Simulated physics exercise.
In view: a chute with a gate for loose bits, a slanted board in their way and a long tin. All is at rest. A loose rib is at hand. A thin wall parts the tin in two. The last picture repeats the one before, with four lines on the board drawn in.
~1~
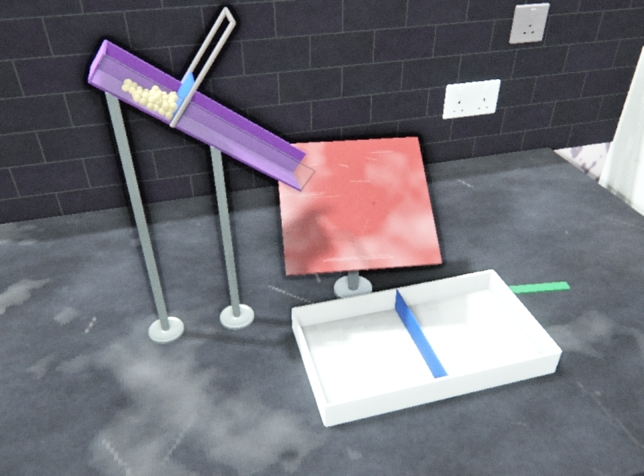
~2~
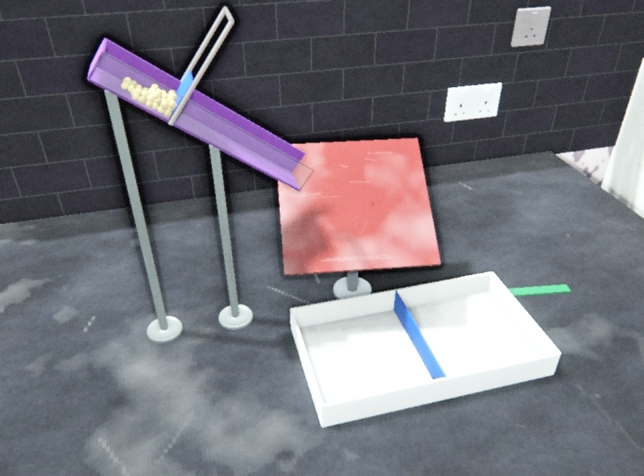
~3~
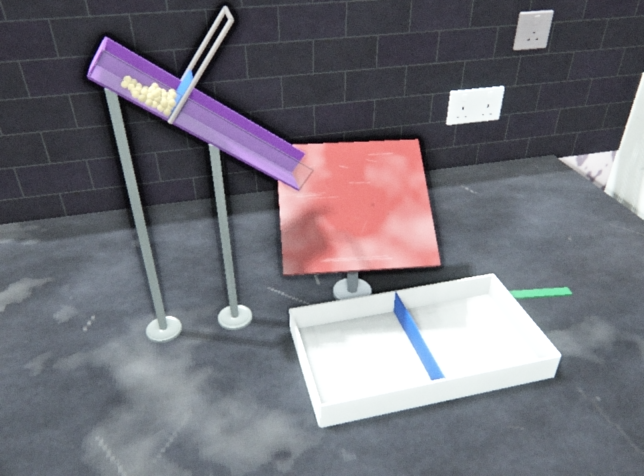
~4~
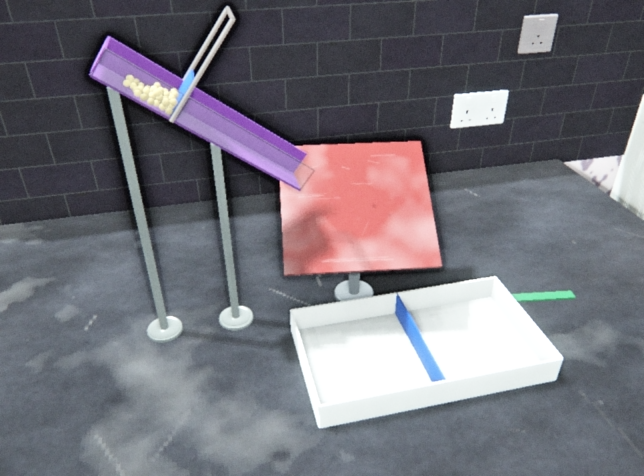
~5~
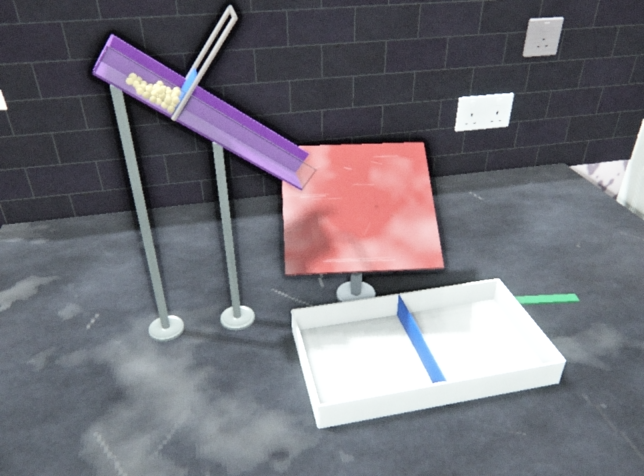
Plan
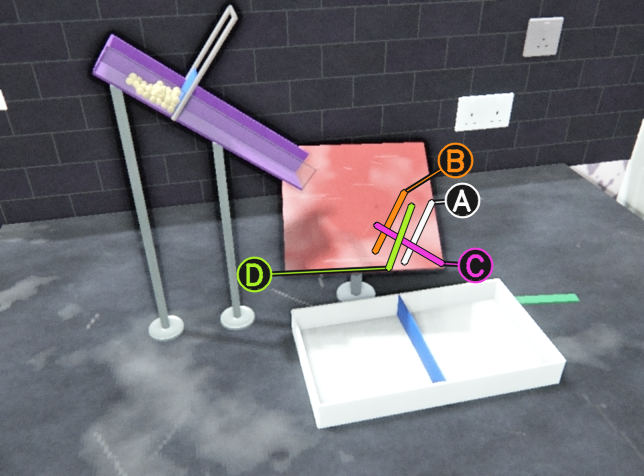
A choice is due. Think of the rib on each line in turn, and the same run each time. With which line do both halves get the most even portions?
I would pick line C.
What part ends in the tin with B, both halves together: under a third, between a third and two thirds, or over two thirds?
Line B gives over two thirds.
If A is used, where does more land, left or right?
More lands on the left.
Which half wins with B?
The left half.
On the marked copy, line A from (431, 202) to (404, 261); line B from (404, 192) to (375, 251); line C from (376, 225) to (441, 263); line D from (411, 206) to (388, 268).
With A, of what is caught, most in the left half, a small part in the right.
With B, of what is caught, most in the left half, a small part in the right.
With C, of what is caught, about half in the left half, about half in the right.
With D, of what is caught, nearly all in the left half, a small part in the right.
